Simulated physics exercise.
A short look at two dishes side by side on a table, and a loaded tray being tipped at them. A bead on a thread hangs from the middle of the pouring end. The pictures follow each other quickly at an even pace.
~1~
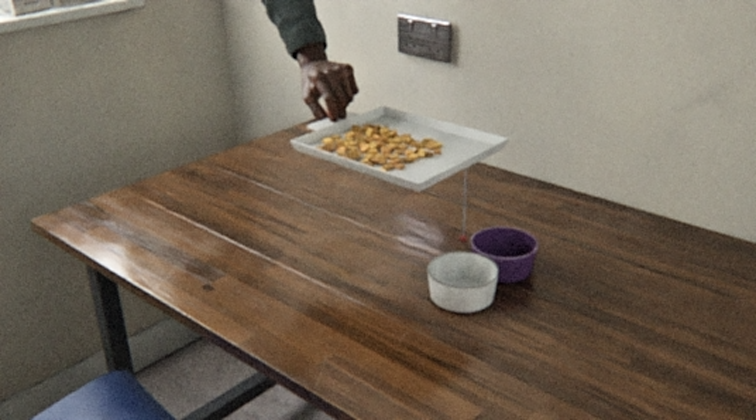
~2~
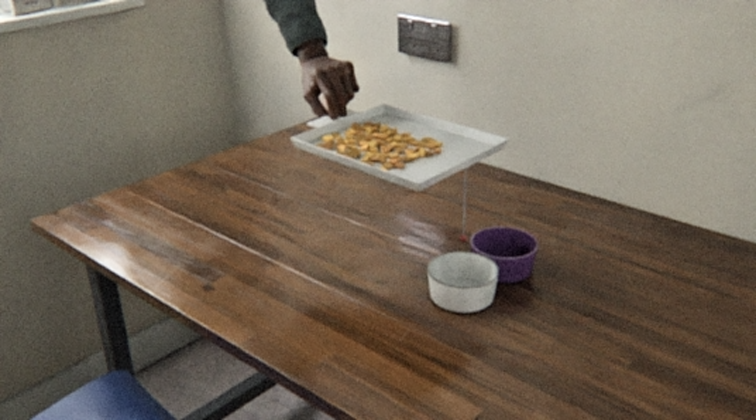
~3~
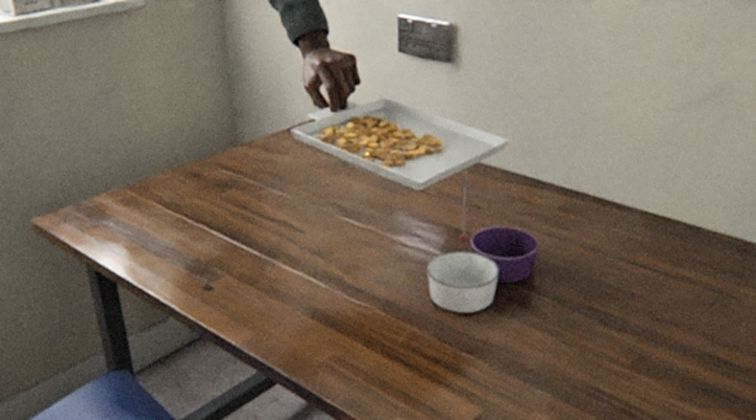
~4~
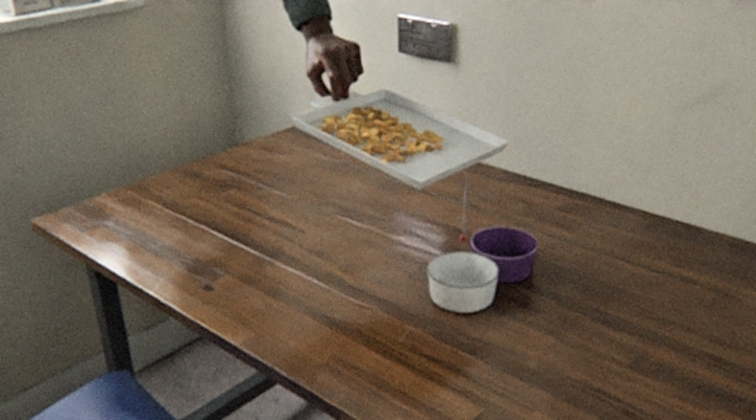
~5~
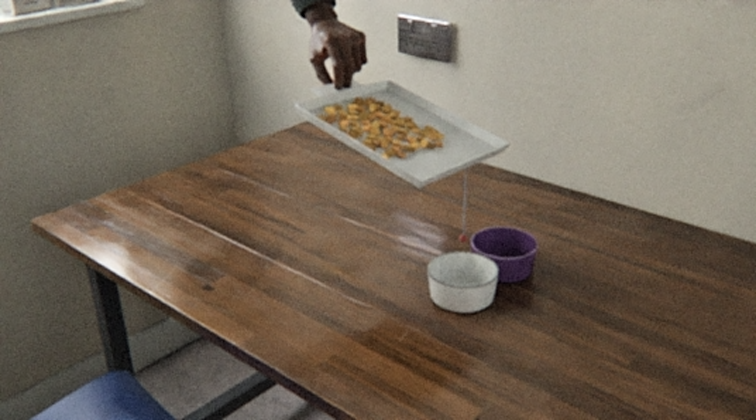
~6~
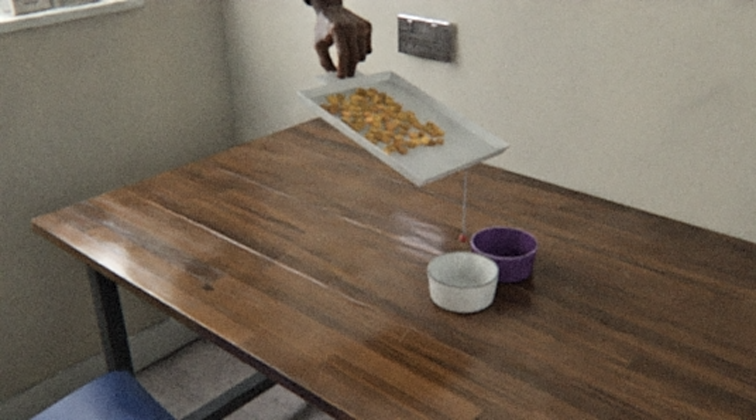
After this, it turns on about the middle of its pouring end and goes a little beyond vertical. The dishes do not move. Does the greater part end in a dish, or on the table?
Caught overall: The larger part.
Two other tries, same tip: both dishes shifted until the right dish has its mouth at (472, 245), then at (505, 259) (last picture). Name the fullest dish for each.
One: The right one. Two: The right one.
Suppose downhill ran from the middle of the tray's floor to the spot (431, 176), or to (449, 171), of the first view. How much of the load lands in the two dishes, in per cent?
Near 40 % and 70 %.
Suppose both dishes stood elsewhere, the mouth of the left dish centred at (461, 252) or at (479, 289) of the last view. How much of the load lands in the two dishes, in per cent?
Near 60 % and 20 %.
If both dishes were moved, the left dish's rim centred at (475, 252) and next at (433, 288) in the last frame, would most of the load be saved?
First more than half, then not half.
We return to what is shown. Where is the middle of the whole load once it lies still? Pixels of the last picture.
At about (506, 265).
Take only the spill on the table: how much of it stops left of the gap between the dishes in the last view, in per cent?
About 20 per cent.
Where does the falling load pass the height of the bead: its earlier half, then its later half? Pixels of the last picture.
Around (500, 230) and then (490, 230).
Shortly afterwards, tray tipped steeply; the bulk on the tray; only a few in the right dish; near a quarter in the air.
Next, tray tipped past a quarter turn; a little on the tray; a little in the left dish; near a third in the right dish; near a quarter outside both; near a quarter in the air.
Some moments later, tray tipped past a quarter turn; near a quarter in the left dish; near two thirds in the right dish; near a quarter outside both.
In the end, tray tipped past a quarter turn; near a quarter in the left dish; near two thirds in the right dish; near a quarter outside both.
